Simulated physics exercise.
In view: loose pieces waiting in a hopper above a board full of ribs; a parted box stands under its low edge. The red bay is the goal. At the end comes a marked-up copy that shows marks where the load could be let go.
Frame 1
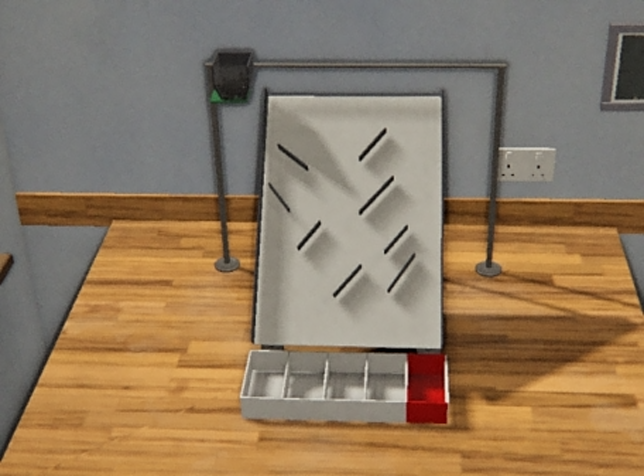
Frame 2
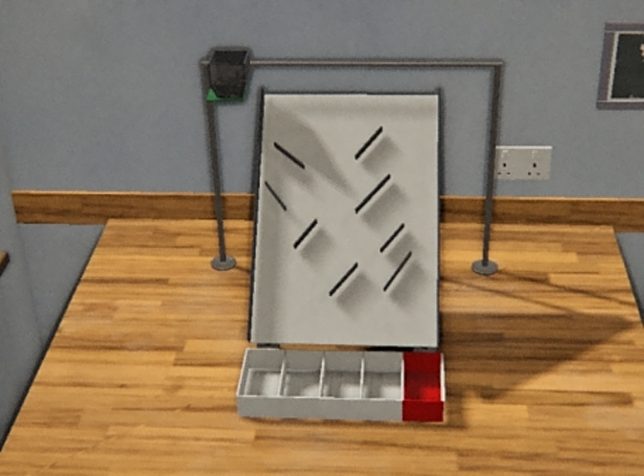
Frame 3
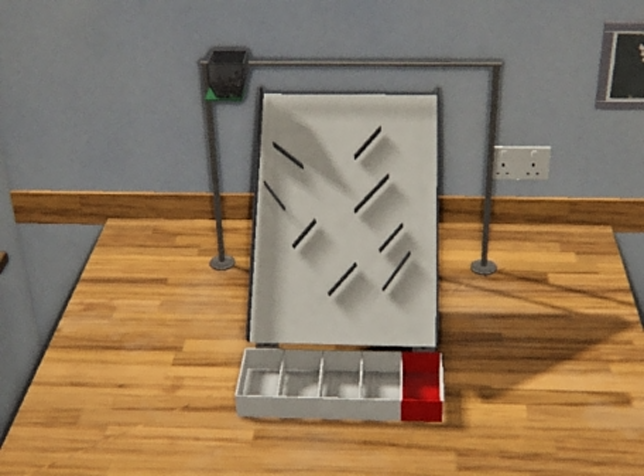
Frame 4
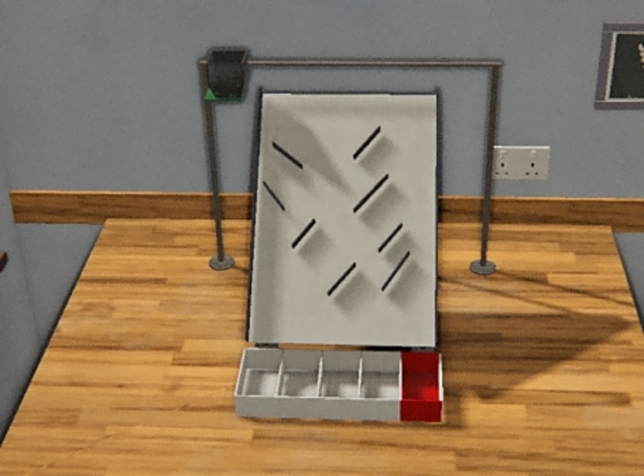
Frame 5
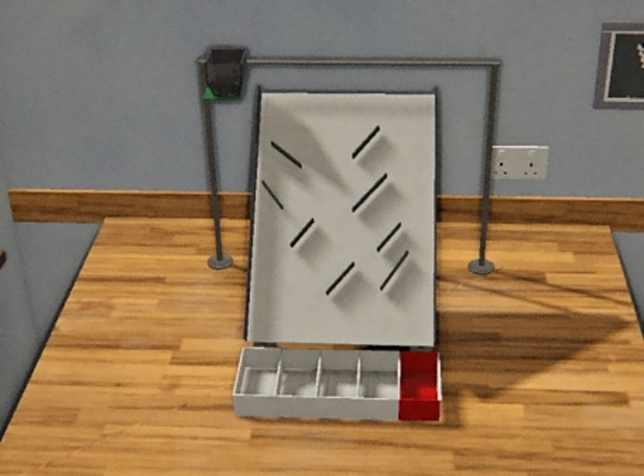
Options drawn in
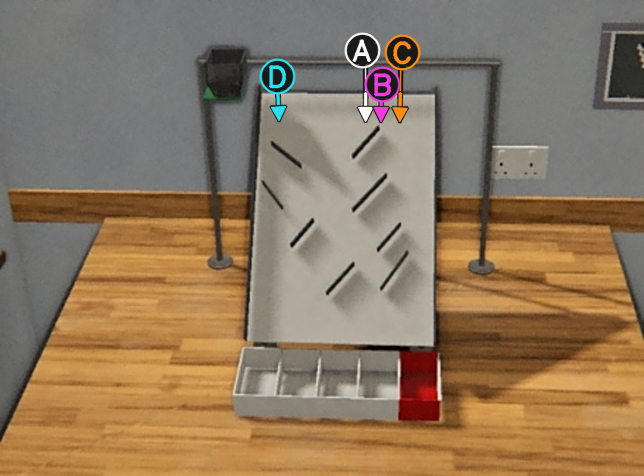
Tilted white board with dark angled ribs standing above a divided tray with a red right-hand bay, the view drifting very slightly.
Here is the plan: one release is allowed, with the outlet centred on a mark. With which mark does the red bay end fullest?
I would pick mark C.
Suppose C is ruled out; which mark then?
That would be B.
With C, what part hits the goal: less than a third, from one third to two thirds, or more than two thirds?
It is from one third to two thirds.
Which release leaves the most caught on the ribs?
D does.
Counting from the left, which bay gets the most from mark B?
It is the second one.
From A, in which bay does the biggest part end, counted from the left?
It is the second one.
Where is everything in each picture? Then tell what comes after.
Hopper near (237, 91), black beans, door shut, in the first picture.
Ribs (274, 142) to (304, 165), (355, 156) to (382, 126), (265, 181) to (285, 207), in the second picture.
Ribs (354, 209) to (388, 174), (293, 245) to (315, 219), (380, 249) to (403, 223), in the third picture.
Ribs (328, 293) to (355, 262), (382, 288) to (409, 251), in the fourth picture.
Red bay near (419, 409), number 5 of 5 from the left, in the fifth picture.
On the marked copy, mark A meets the board at (365, 116); mark B meets the board at (381, 116); mark C meets the board at (399, 116); mark D meets the board at (278, 115).
With A, only a few in the red bay, all but a few in other bays.
With B, close to a quarter in the red bay, close to two thirds in other bays.
With C, close to half in the red bay, close to half in other bays, only a few outside the box.
With D, none at all in the red bay, the bulk in other bays, a small share held on the board.
